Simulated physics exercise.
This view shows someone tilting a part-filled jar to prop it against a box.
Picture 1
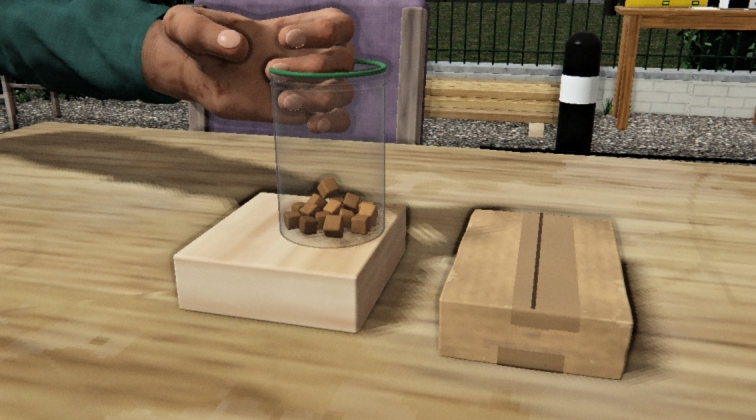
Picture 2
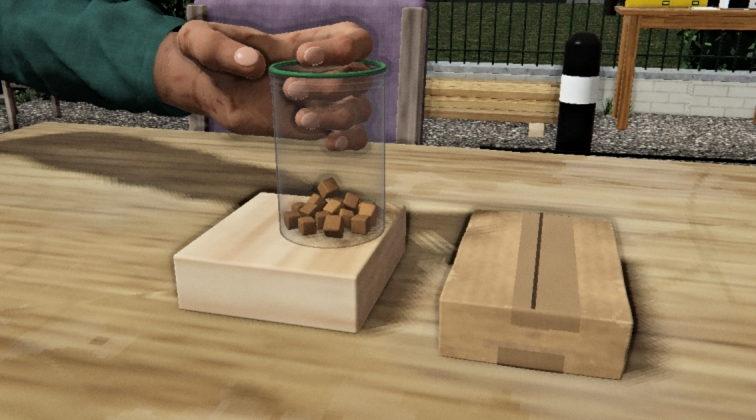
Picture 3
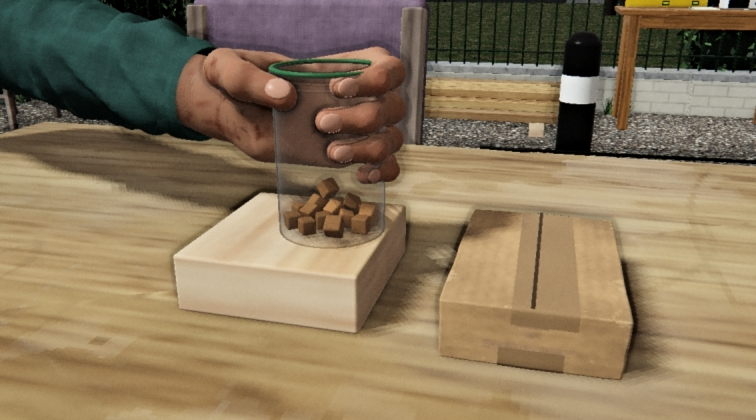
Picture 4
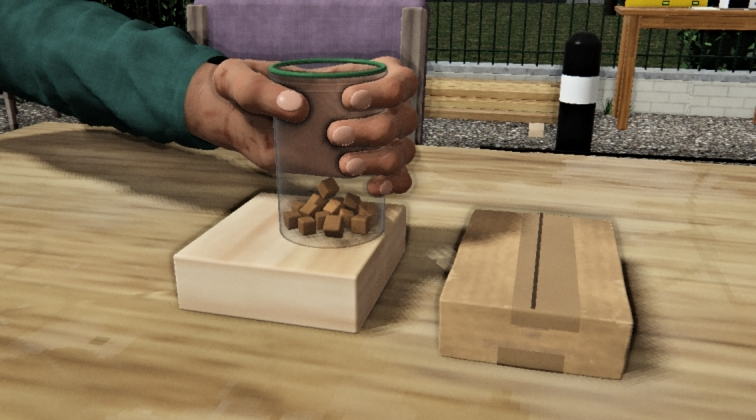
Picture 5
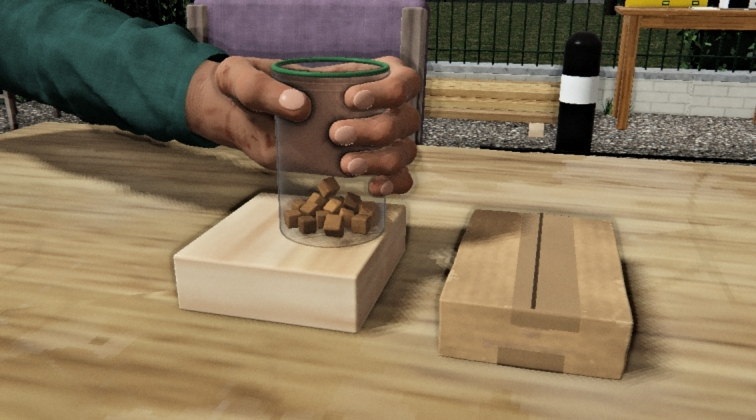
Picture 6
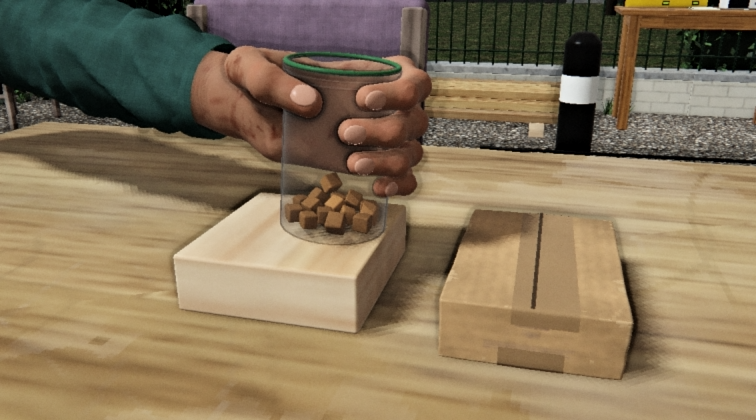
A hand closes around a clear jar of brown cubes and tilts it slightly right.
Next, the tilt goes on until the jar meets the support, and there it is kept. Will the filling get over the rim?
It all stays.
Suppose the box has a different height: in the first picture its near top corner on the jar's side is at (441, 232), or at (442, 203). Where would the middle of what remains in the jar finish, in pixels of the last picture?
I'd put it close to (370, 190) first and close to (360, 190) after that.
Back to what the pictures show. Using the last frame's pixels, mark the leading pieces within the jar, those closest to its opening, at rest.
In the last picture they end up around pixel (477, 233).
Then, 0.42 s on from there, the jar leans 28°; everything is still inside.
Then, 0.95 s on from there, the jar leans 57°; everything is still inside.
Then, 1.52 s on from there, the jar leans 88°; everything is still inside.
In the end, the jar rests on the box at 92°; everything is still inside.
